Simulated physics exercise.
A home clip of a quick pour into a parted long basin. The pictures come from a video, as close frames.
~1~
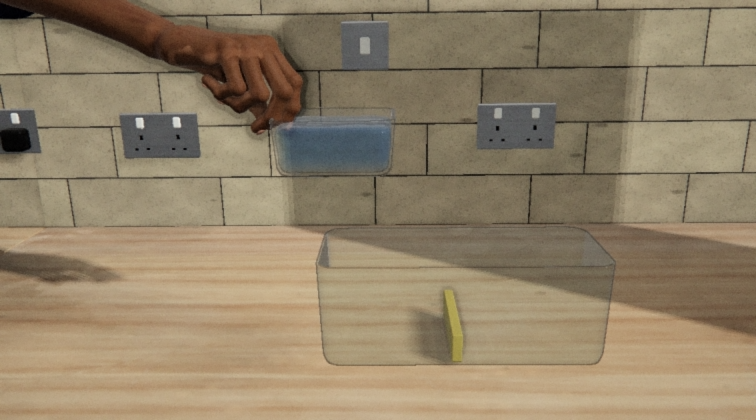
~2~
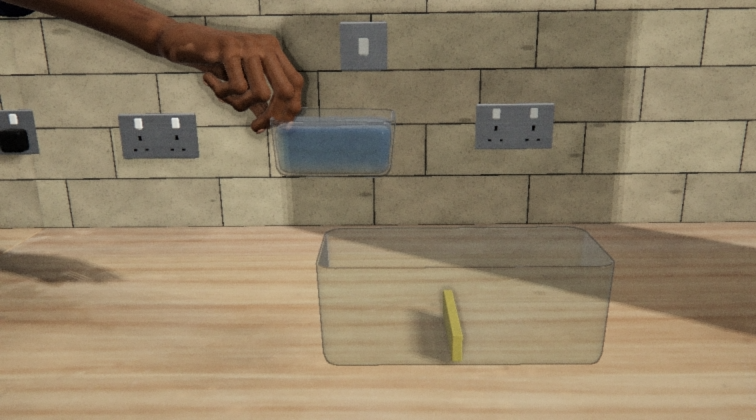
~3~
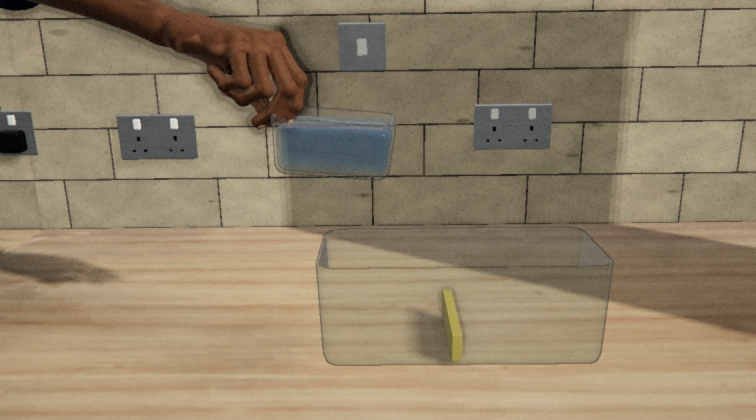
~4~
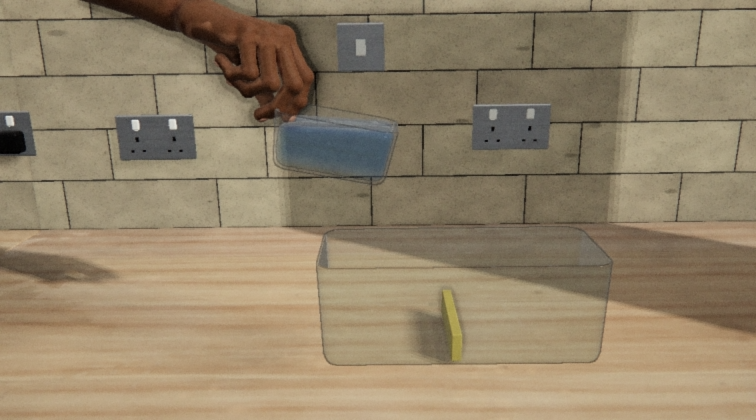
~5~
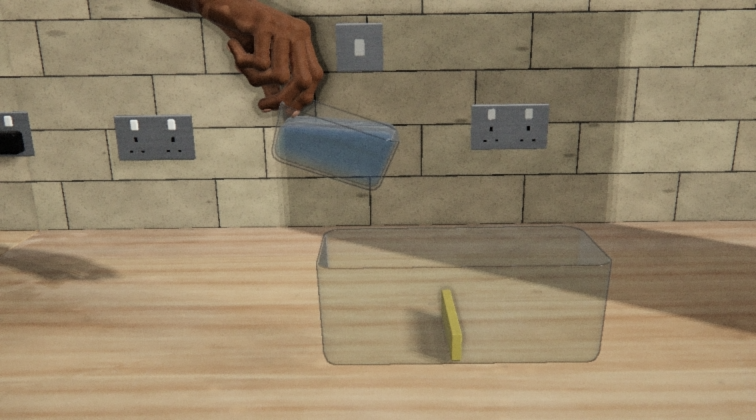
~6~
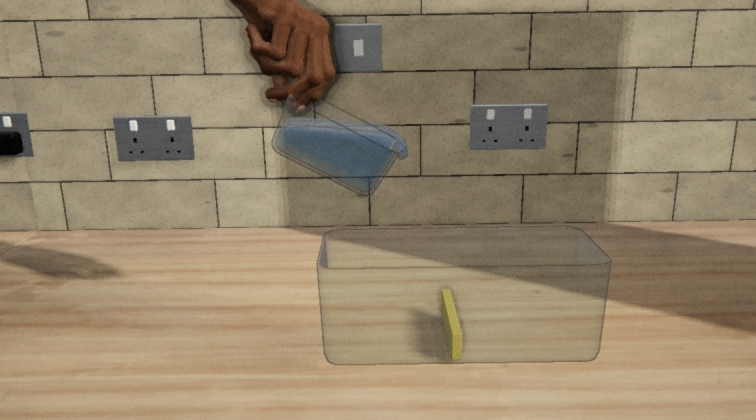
The clip opens with a hand holding a small clear container of blue liquid, nearly level, above a long transparent basin with a short yellow divider on a wooden counter. The hand rises and shifts right, tilting the container down to the right, and the liquid gathers and bulges just past its lip.
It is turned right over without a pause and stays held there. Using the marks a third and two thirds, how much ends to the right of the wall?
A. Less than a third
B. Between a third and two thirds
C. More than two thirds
The answer is B.
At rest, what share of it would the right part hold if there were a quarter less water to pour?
Roughly 30 in a hundred.
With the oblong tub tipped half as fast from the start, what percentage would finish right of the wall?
It comes to around 55 per cent.
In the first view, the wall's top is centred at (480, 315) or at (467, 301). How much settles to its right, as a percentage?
Note: Roughly 15 % in case one, 15 % in case two.
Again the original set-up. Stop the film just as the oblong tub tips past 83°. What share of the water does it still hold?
Some 20 in a hundred has yet to spill out.
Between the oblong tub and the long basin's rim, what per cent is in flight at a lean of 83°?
Close to 40 per cent.
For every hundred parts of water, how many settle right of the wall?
That is roughly 50 percent of it.
A moment on, the oblong tub is tipped on its side and 20 per cent is still to pour, 12 is left of the wall and 26 right of it.
Next, the oblong tub is tipped on its side and 5 per cent is still to pour, 37 is left of the wall and 50 right of it.
Then the oblong tub is tipped on its side and 1 per cent is still to pour, 45 is left of the wall and 49 right of it.
Later the oblong tub is tipped on its side and 0 per cent is still to pour, 47 is left of the wall and 49 right of it.
In the end 47 per cent lies left of the wall, 49 right of it and 4 outside.
